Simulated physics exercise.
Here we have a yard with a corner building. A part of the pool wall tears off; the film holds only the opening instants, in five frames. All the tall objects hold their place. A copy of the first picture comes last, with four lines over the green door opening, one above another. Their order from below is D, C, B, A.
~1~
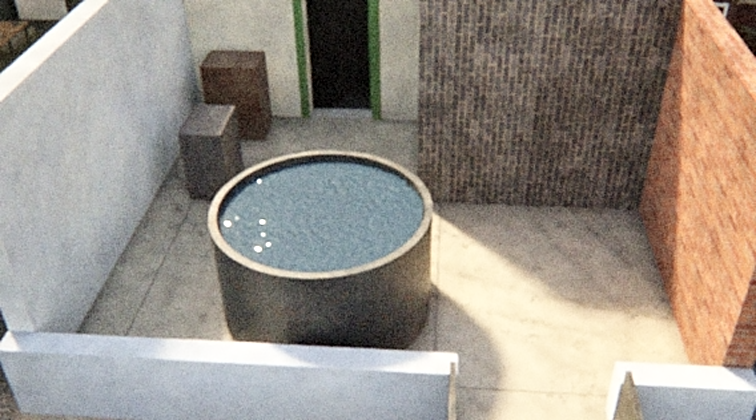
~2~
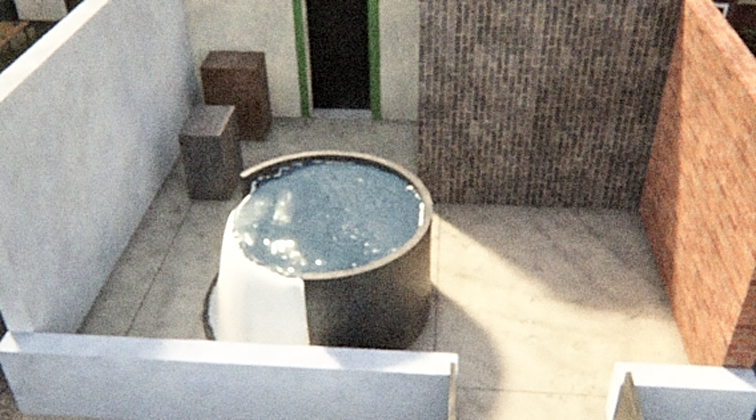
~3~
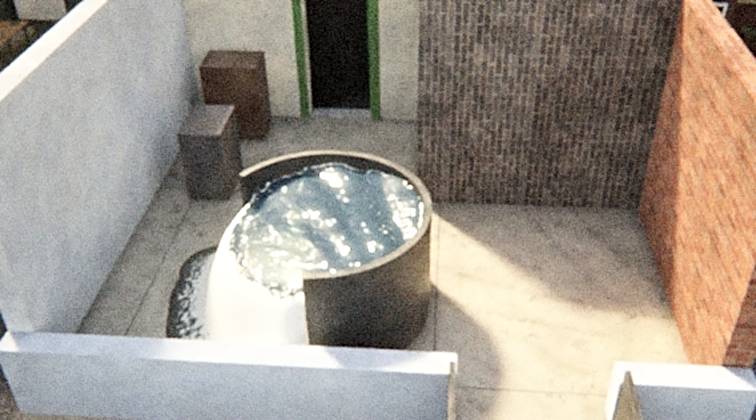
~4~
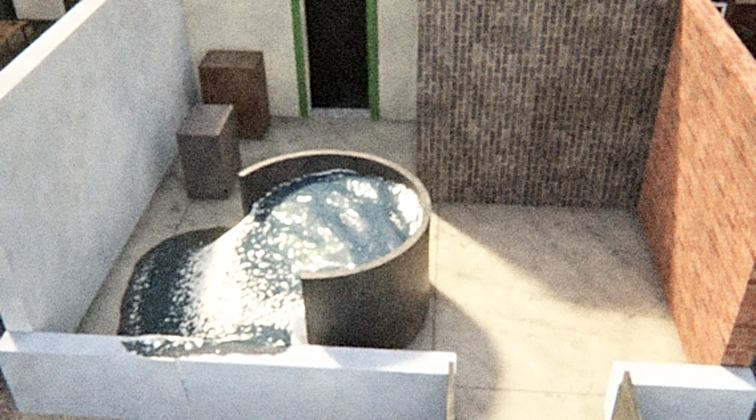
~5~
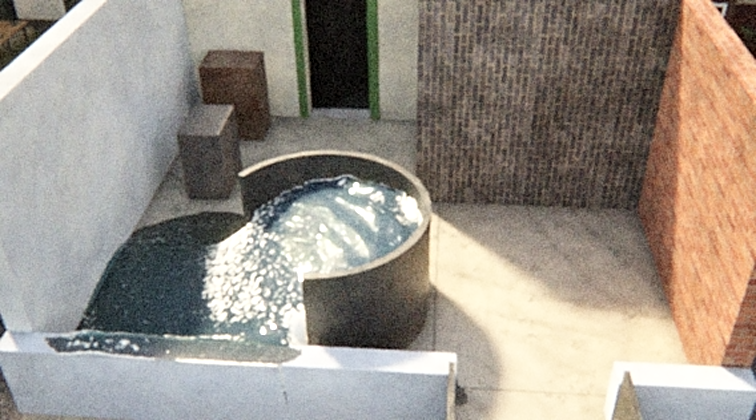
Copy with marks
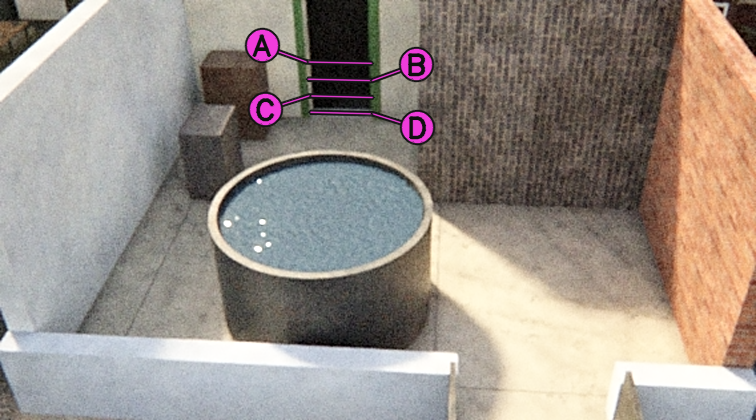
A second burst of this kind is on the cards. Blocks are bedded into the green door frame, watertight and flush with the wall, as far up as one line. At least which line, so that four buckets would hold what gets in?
C.
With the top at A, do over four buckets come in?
No, that is safe.
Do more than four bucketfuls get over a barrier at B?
No.
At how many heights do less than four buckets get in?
Three of the four.
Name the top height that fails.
D it is.
On the marked copy, A at (339, 62); B at (339, 79); C at (340, 96); D at (341, 113); from the bottom up D, C, B, A.
If A is chosen, nothing gets over.
If B is chosen, nothing gets over.
If C is chosen, nothing gets over.
If D is chosen, some 15 bucketfuls get in.
